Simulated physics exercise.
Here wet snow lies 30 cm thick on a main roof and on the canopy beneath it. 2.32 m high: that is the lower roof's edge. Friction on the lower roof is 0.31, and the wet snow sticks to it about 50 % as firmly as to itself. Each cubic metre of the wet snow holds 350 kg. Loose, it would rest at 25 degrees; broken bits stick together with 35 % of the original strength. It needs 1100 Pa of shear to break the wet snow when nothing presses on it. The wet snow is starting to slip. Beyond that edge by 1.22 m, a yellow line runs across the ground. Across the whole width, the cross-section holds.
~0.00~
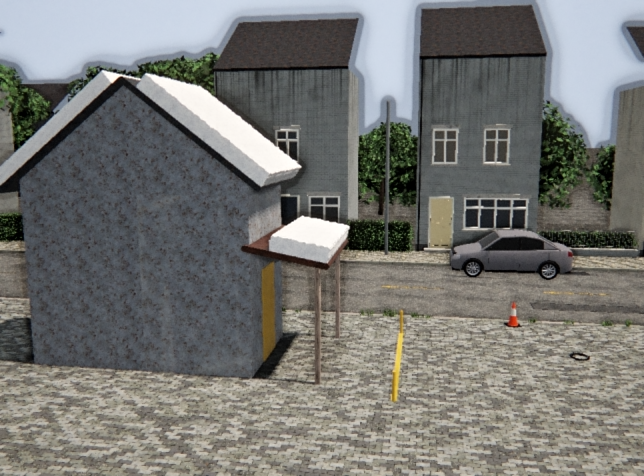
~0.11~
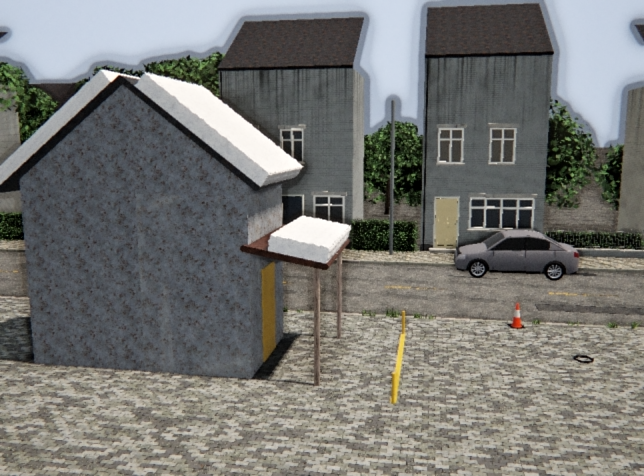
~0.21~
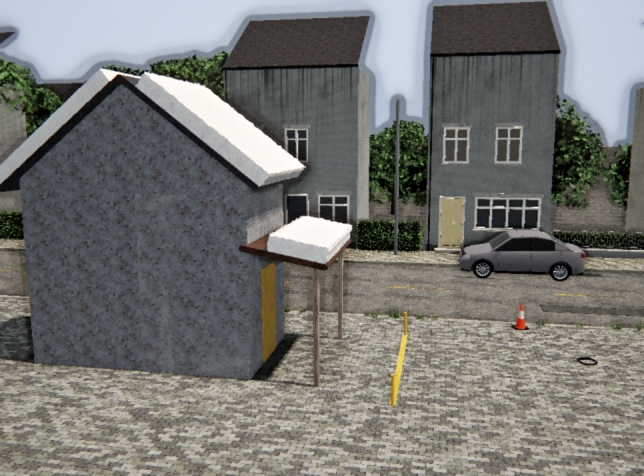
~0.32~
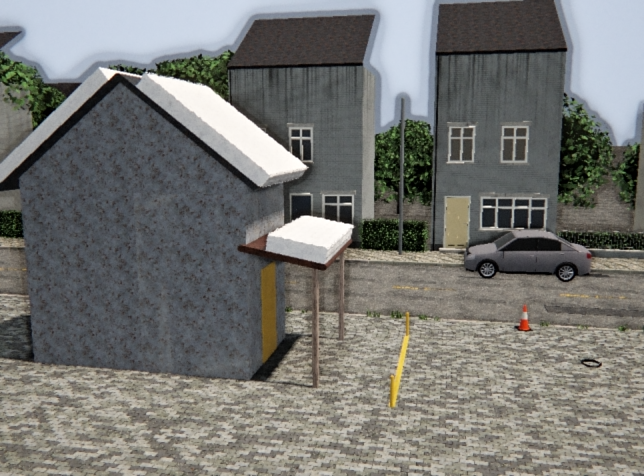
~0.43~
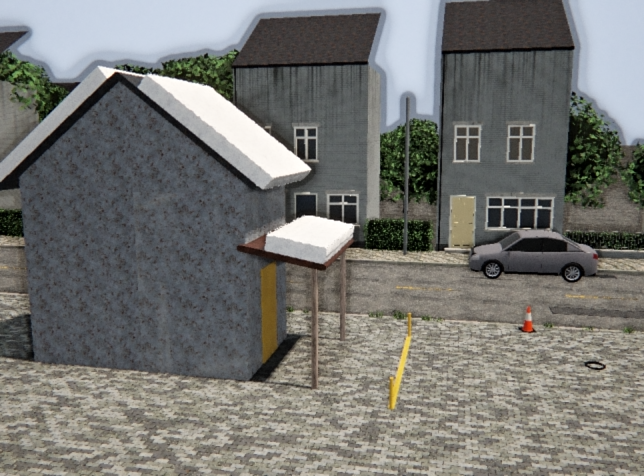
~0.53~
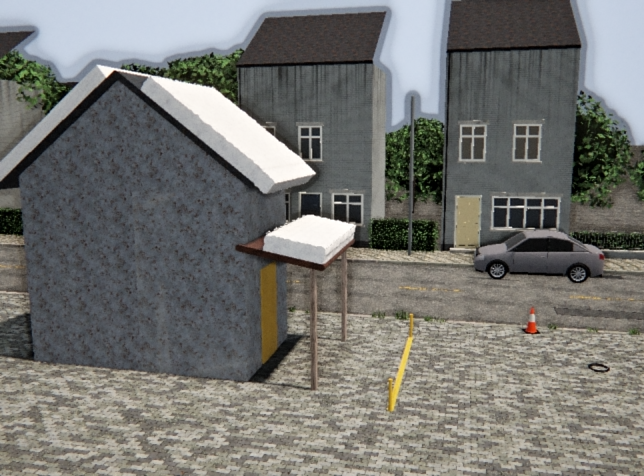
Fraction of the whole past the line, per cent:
37 out of 100.
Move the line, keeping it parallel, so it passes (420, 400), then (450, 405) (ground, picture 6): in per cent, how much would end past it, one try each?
In turn about 22 %, 10 %.
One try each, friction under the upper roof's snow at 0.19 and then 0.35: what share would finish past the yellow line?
One try each gives 60 % and then 50 %.
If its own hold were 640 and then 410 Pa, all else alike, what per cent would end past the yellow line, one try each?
In order: Around 55 % and around 55 %.
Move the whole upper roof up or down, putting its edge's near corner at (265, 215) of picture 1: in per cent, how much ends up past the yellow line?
Result: Near 10 %.
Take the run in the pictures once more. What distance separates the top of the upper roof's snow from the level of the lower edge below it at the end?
About 0.6 m above the lower edge.
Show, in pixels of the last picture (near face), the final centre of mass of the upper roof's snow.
Look near (392, 373) in the final picture.
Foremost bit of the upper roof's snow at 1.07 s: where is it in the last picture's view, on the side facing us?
It lies at around (303, 234) in the last picture.
By 1.07 s, none is below the lower edge and 0 % is past the line.
By 1.72 s, none is below the lower edge and 0 % is past the line.
By 2.36 s, 46 % is below the lower edge and 13 % is past the line.
By 3.00 s, 74 % is below the lower edge and 34 % is past the line.
By 3.80 s, at the end, 74 % is below the lower edge and 37 % is past the line.
